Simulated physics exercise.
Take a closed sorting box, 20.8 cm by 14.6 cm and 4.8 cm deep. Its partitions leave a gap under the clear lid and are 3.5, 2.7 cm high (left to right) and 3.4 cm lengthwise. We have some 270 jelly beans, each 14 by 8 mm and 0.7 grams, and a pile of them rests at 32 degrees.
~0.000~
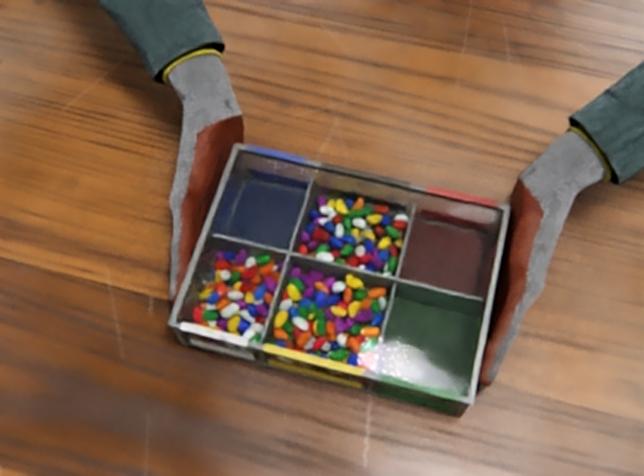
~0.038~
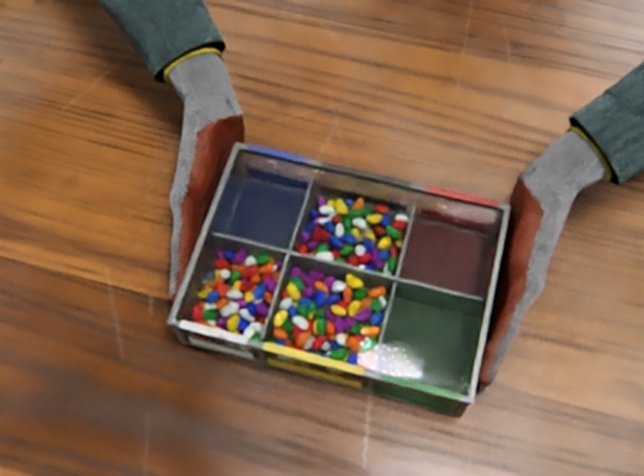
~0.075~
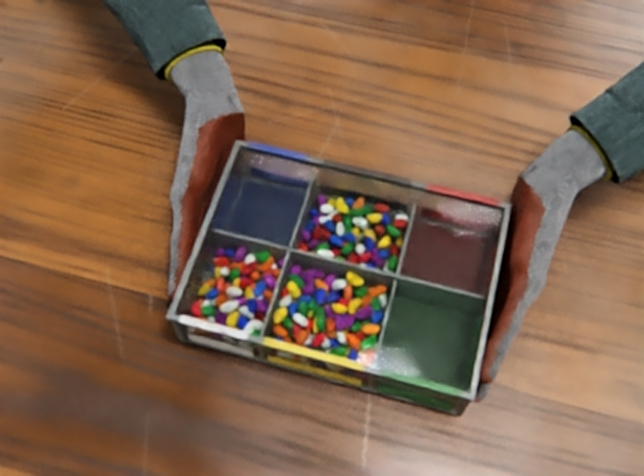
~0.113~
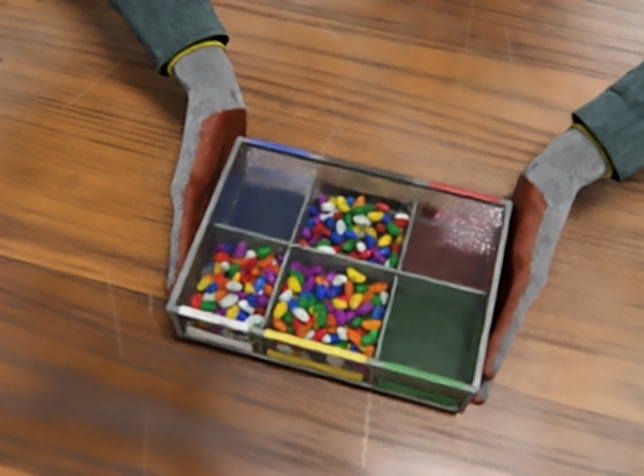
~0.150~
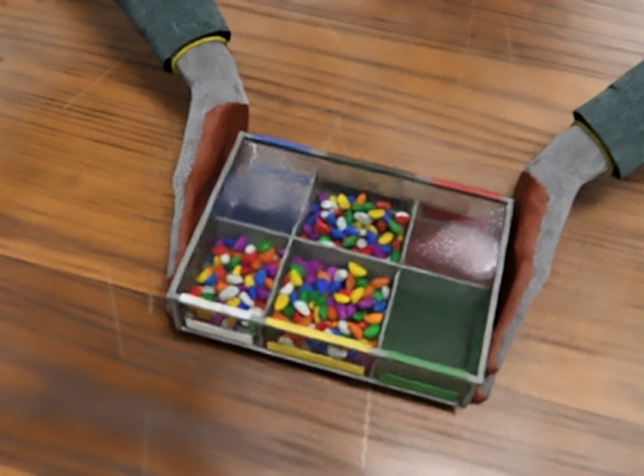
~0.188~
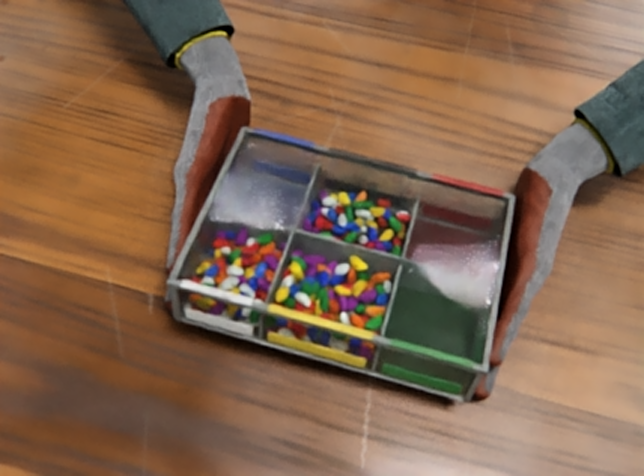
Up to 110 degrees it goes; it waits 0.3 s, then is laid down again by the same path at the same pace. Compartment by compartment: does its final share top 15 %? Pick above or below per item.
Red compartment = below; blue compartment = below; green compartment = below; yellow compartment = above; white compartment = above; black compartment = above.
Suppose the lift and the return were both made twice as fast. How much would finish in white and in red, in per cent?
Result in per cent: White 25; red 10.
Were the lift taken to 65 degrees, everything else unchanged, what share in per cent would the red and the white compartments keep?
Result - red at 0 percent, white at 25 percent.
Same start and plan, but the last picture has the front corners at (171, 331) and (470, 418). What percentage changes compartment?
Then around 25 percent would end up out of place.
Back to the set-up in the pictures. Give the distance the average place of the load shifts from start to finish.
Around 3.5 centimetres, start to finish.
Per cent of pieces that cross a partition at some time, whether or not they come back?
I'd put it at some 25 percent of the pieces.
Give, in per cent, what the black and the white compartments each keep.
The black compartment ends with 35 per cent, the white one with 25 per cent.
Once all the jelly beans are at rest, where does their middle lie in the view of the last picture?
Centre at rest: Approx. (328, 264) px.
Then, at 1.30 s, tilt 110 degrees; red 5 %, blue 10 %, yellow 30 %, white 25 %, black 35 %.
Then, at 2.04 s, tilt 58 degrees; red 5 %, blue 10 %, yellow 25 %, white 25 %, black 35 %.
After 2.80 s, tilt 0 degrees; red 5 %, blue 10 %, yellow 25 %, white 25 %, black 35 %.
At rest (3.4 s), red 5 %, blue 10 %, green 0 %, yellow 25 %, white 25 %, black 35 %.
